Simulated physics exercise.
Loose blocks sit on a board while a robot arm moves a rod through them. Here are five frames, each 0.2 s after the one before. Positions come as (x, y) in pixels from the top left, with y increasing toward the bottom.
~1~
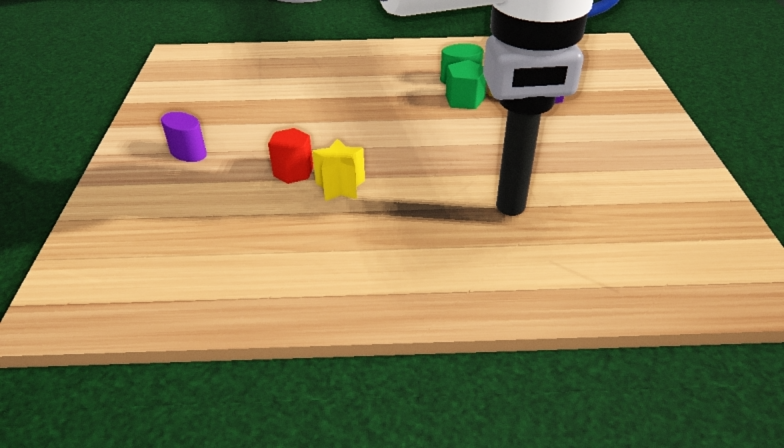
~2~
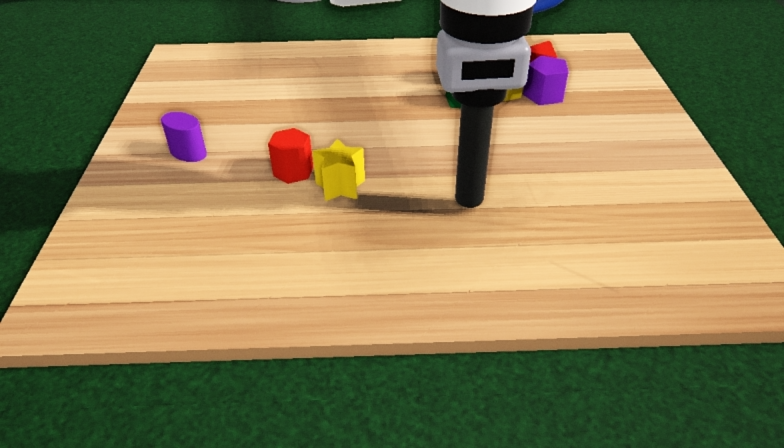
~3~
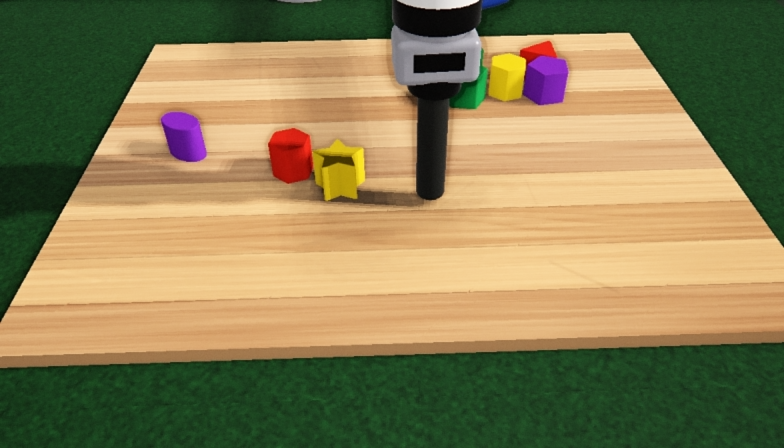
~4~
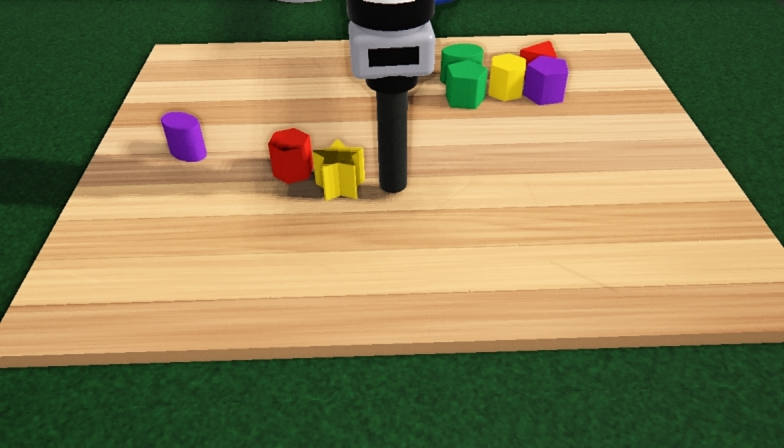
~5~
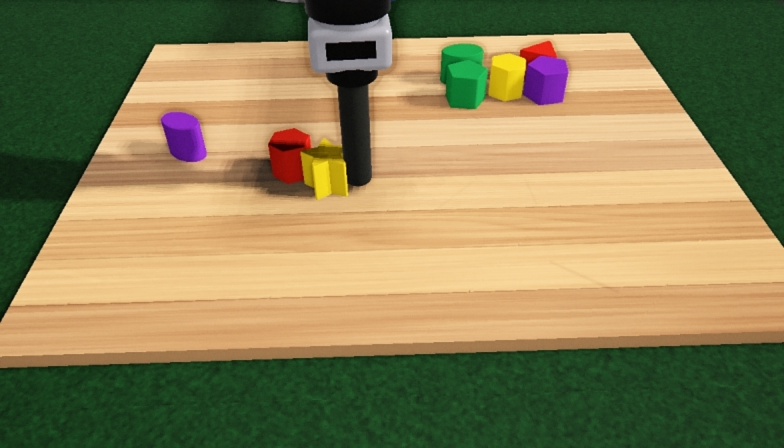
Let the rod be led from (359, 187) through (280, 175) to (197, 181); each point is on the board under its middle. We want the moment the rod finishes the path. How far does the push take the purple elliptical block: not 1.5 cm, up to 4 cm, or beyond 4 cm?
It ends farther than 4 cm from its spot.
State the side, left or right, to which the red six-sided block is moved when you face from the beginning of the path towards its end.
It moves off to the right.
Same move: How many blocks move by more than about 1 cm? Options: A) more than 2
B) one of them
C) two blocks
A (more than 2)
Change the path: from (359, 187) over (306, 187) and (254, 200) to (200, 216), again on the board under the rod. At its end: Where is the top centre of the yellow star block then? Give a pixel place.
It is going to be at (229, 152).
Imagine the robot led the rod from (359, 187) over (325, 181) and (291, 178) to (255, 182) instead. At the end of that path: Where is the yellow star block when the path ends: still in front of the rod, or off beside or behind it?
I think the rod keeps pushing the yellow star block along right to the end.
What follows on the original path. One third of the way, rod at (304, 171); red six-sided block at (248, 132); yellow star block at (271, 145).
Two thirds of the way, rod at (250, 166); purple elliptical block at (164, 117); red six-sided block at (197, 126); yellow star block at (216, 139).
At the end, rod at (195, 174); purple elliptical block at (141, 108), turned 35° clockwise; red six-sided block at (159, 123), turned 30° clockwise; yellow star block at (162, 142), turned 25° clockwise.
